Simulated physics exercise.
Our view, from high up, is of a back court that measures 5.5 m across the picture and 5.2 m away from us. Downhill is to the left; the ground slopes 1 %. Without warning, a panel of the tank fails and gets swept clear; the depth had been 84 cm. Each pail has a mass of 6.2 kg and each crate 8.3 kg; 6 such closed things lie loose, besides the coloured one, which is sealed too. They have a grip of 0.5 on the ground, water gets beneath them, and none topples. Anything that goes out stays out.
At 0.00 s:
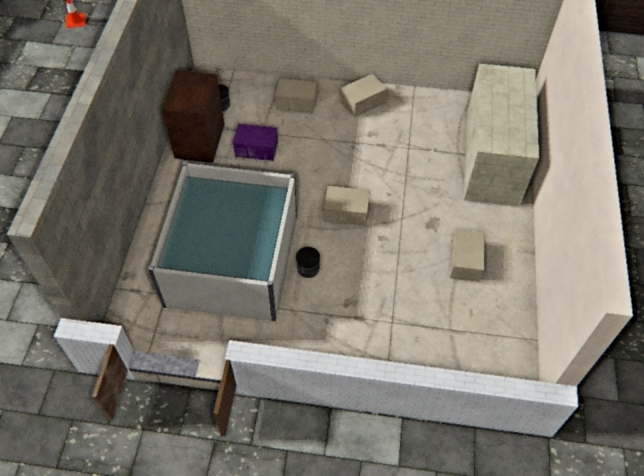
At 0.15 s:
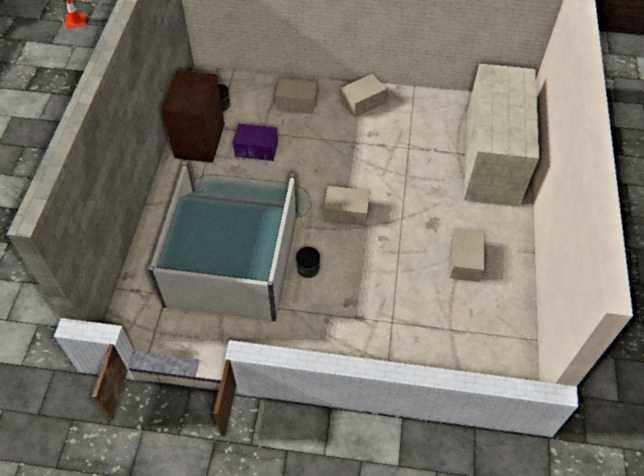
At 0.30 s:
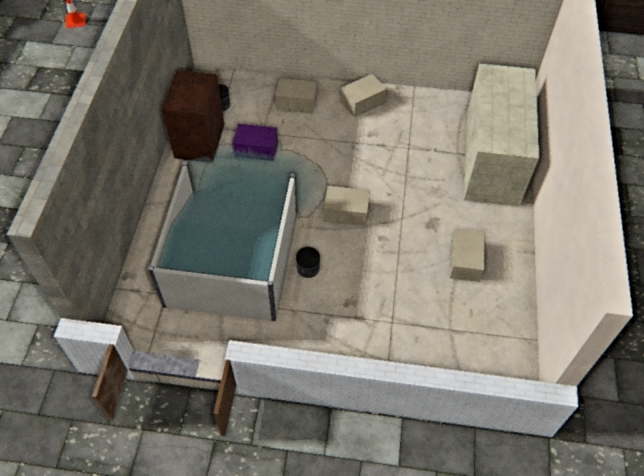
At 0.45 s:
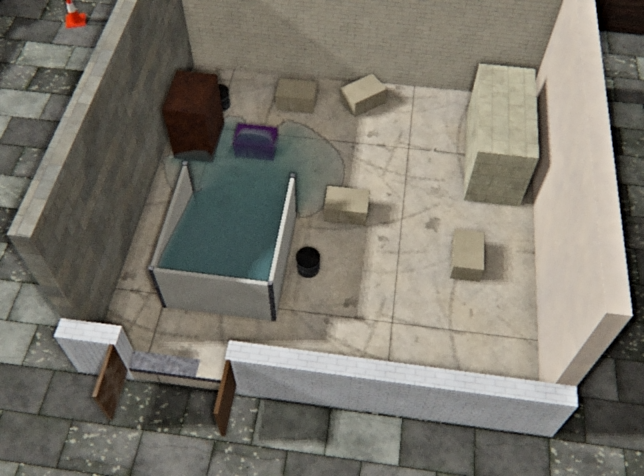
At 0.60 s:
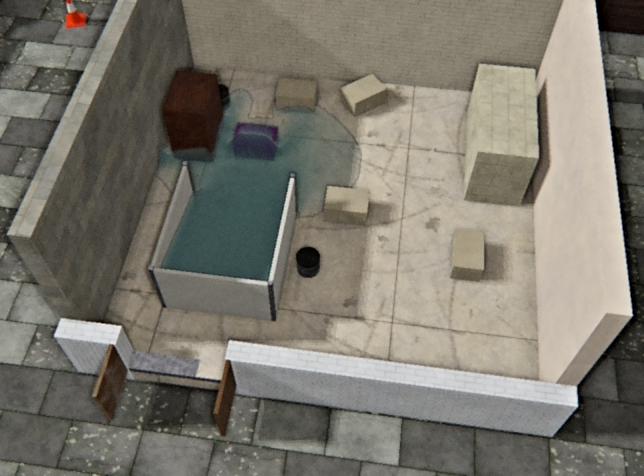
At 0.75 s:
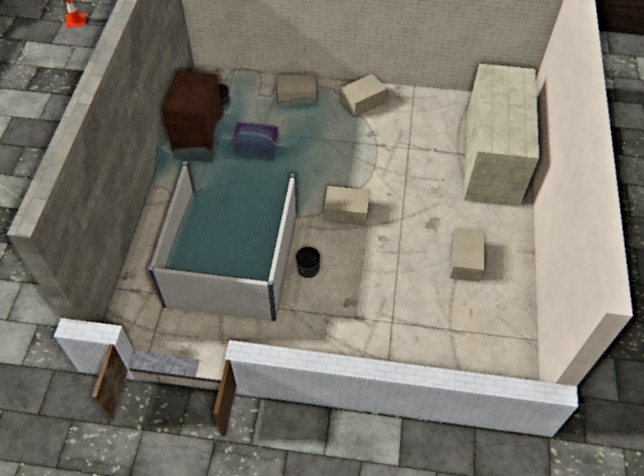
Walled back court, the tank's far panel gone, water spreading across the floor around a purple crate that stays put.
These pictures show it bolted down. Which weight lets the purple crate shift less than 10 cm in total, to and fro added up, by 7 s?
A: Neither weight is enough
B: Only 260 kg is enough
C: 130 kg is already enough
B, only 260 kg is enough.
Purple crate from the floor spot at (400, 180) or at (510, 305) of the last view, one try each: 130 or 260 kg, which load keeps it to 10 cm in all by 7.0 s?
Well, the little one does for the first, the little one does for the second.
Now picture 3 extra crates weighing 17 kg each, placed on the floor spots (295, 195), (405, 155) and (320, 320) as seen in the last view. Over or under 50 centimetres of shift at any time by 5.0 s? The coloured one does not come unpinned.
First one went beyond, second went beyond, third stayed within.
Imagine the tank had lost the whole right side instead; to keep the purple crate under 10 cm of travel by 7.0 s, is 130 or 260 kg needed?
Then, in short, the smaller is plenty.
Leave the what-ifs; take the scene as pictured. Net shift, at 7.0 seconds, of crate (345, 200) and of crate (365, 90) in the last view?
In order, they end up 200 cm and 200 cm from where they began.
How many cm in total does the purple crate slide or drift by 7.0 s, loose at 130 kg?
Roughly 80 cm.
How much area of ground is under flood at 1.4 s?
13 m2.
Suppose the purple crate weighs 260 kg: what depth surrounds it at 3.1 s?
Something like 12 centimetres.
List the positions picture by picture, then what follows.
The purple crate at (255, 135), on the bottom; water covers 2.2 m2; 0 of 7 have shifted, in the first picture.
The purple crate at (255, 135), on the bottom; water covers 3.2 m2; 0 of 7 have shifted, in the second picture.
The purple crate at (255, 135) rests on the ground; 4.3 m2 under water; 0 of 7 have shifted, in the third picture.
The purple crate at (255, 135) rests on the ground; water covers 5.6 m2; 0 of 7 have shifted, in the fourth picture.
The purple crate at (255, 135), on the bottom; water covers 6.9 m2; 0 of 7 have shifted, in the fifth picture.
The purple crate at (255, 135) rests on the ground; 8.5 m2 under water; 1 of 7 have shifted, in the sixth picture.
After 1.4 s the purple crate would be 49 cm from its start with 130 kg and 0 cm from its start with 260 kg; 20 cm of water round it then.
After 3.1 s the purple crate would be 81 cm from its start with 130 kg and 0 cm from its start with 260 kg; 12 cm of water round it then.
After 4.9 s the purple crate would be 81 cm from its start with 130 kg and 0 cm from its start with 260 kg; 7 cm of water round it then.
After 7.0 s the purple crate would be 81 cm from its start with 130 kg and 0 cm from its start with 260 kg; 10 cm of water round it then.
